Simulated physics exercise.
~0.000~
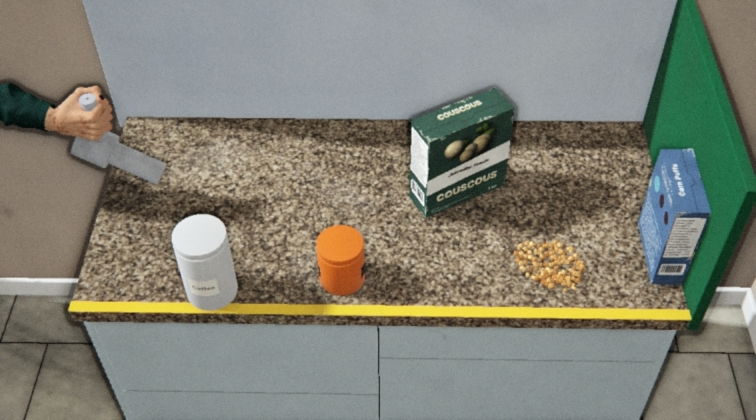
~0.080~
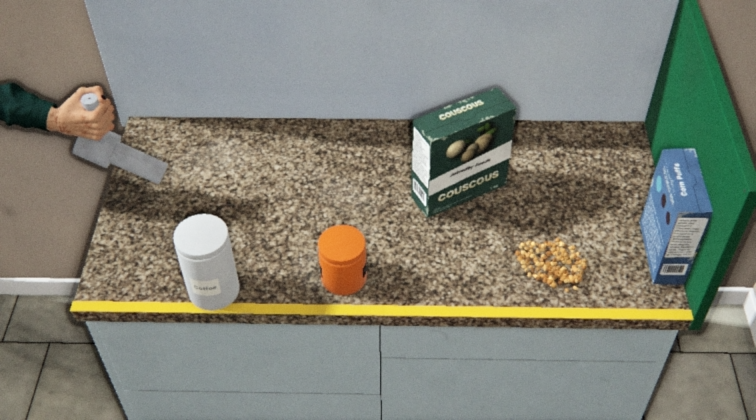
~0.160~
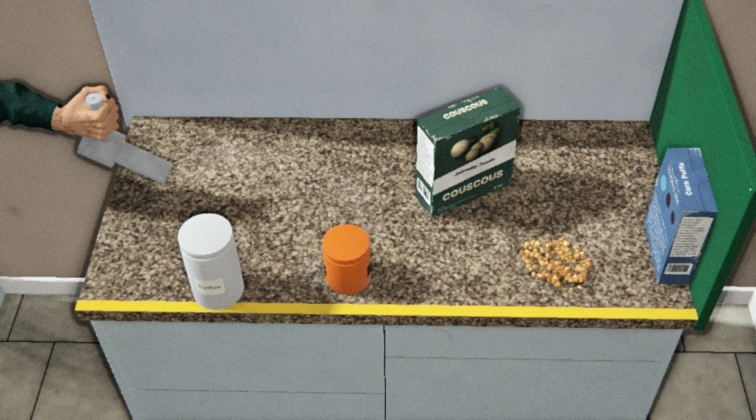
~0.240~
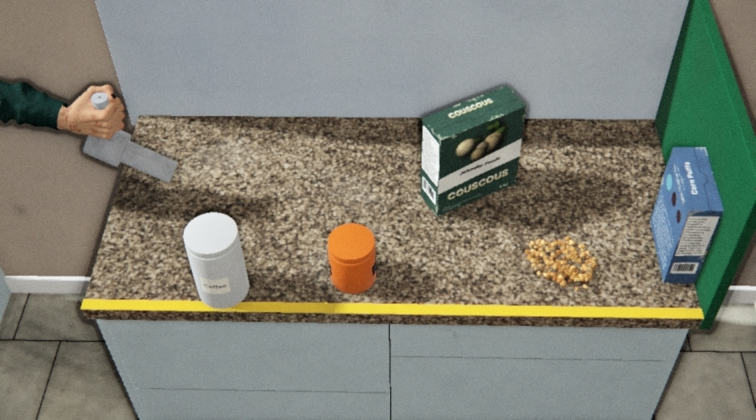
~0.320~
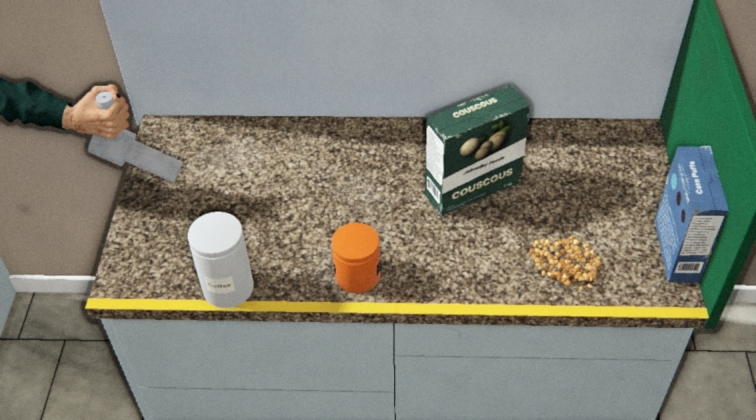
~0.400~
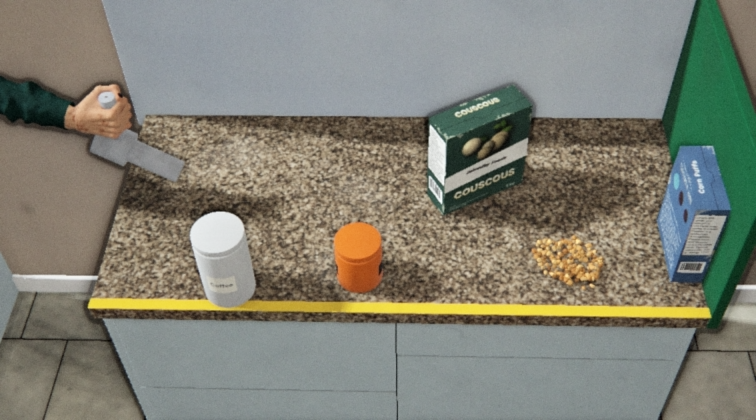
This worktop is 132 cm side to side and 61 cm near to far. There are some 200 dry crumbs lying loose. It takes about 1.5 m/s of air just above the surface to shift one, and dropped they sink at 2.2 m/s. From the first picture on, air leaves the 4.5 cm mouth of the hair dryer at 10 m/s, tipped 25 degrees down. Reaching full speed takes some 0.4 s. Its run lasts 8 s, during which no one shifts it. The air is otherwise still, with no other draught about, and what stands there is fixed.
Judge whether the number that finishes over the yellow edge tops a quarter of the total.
The count there surpasses a quarter.
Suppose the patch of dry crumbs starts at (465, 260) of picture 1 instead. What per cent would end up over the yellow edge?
About 70 %.
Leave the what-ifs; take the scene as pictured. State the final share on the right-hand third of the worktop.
I'd put it at about 40 percent.
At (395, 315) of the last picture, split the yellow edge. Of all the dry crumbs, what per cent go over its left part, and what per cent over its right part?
0 % left and 60 % right.
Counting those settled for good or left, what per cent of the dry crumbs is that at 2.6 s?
About 80 %.
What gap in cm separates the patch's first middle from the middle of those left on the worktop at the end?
20 cm.
After 1.6 s, 56 % are over the yellow edge; the middle of those still in play is near (669, 264); 74 % have settled or left.
After 2.6 s, 57 % are over the yellow edge; the middle of those still in play is near (669, 267); 80 % have settled or left.
After 4.4 s, 60 % are over the yellow edge; the middle of those still in play is near (670, 266); 84 % have settled or left.
After 8.0 s, at the end, 62 % are over the yellow edge; the middle of those still in play is near (672, 270).
